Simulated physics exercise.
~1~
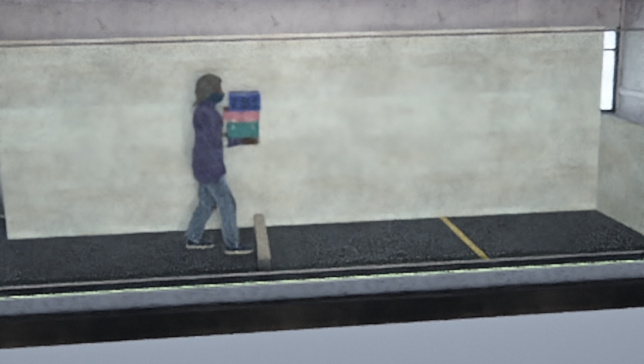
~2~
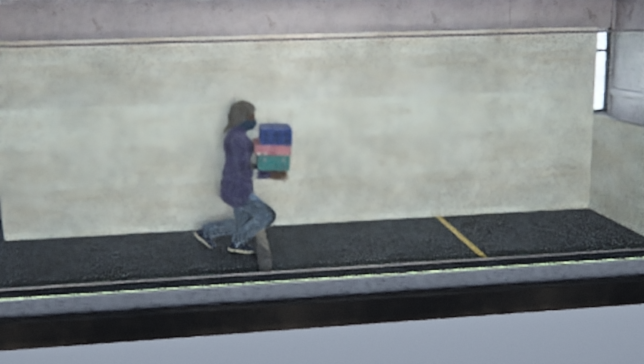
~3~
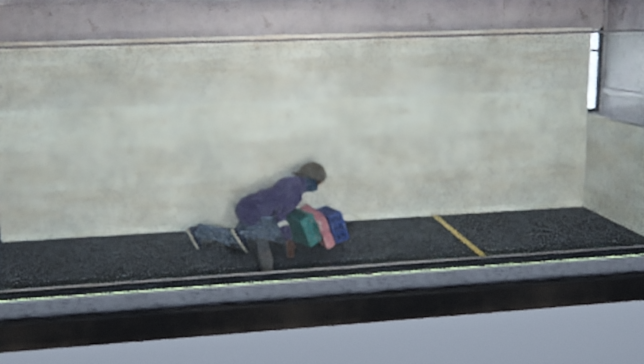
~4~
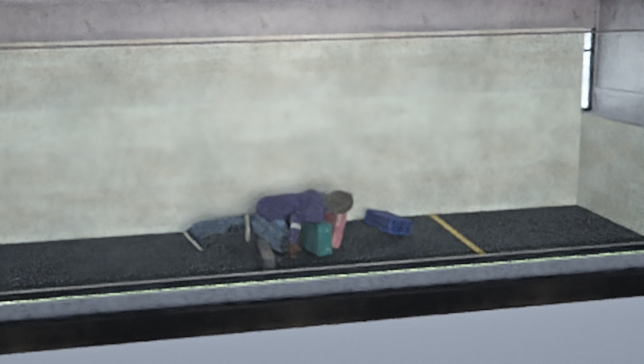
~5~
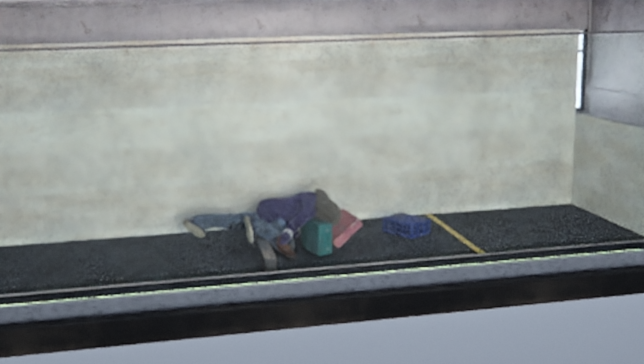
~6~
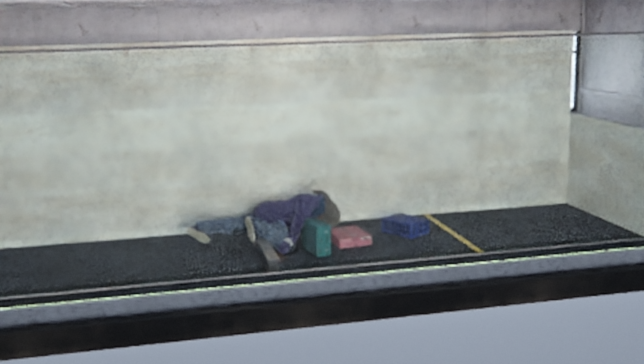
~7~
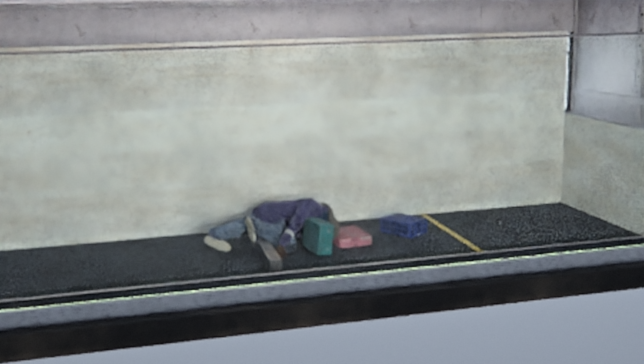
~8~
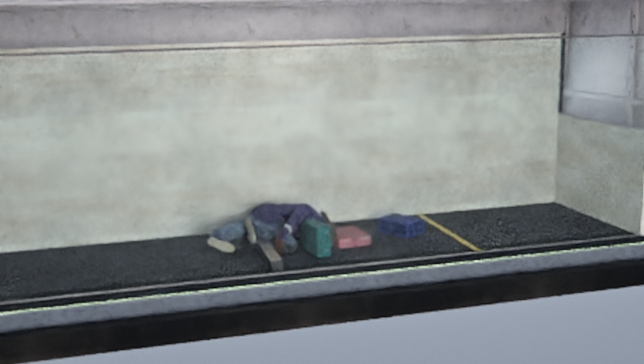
A masked person in a purple top carrying stacked blue, pink and teal boxes pitched forward over a low bar and crumpled to the floor, spilling them rightward; the blue one slid farthest, and everything came to rest short of the yellow line.
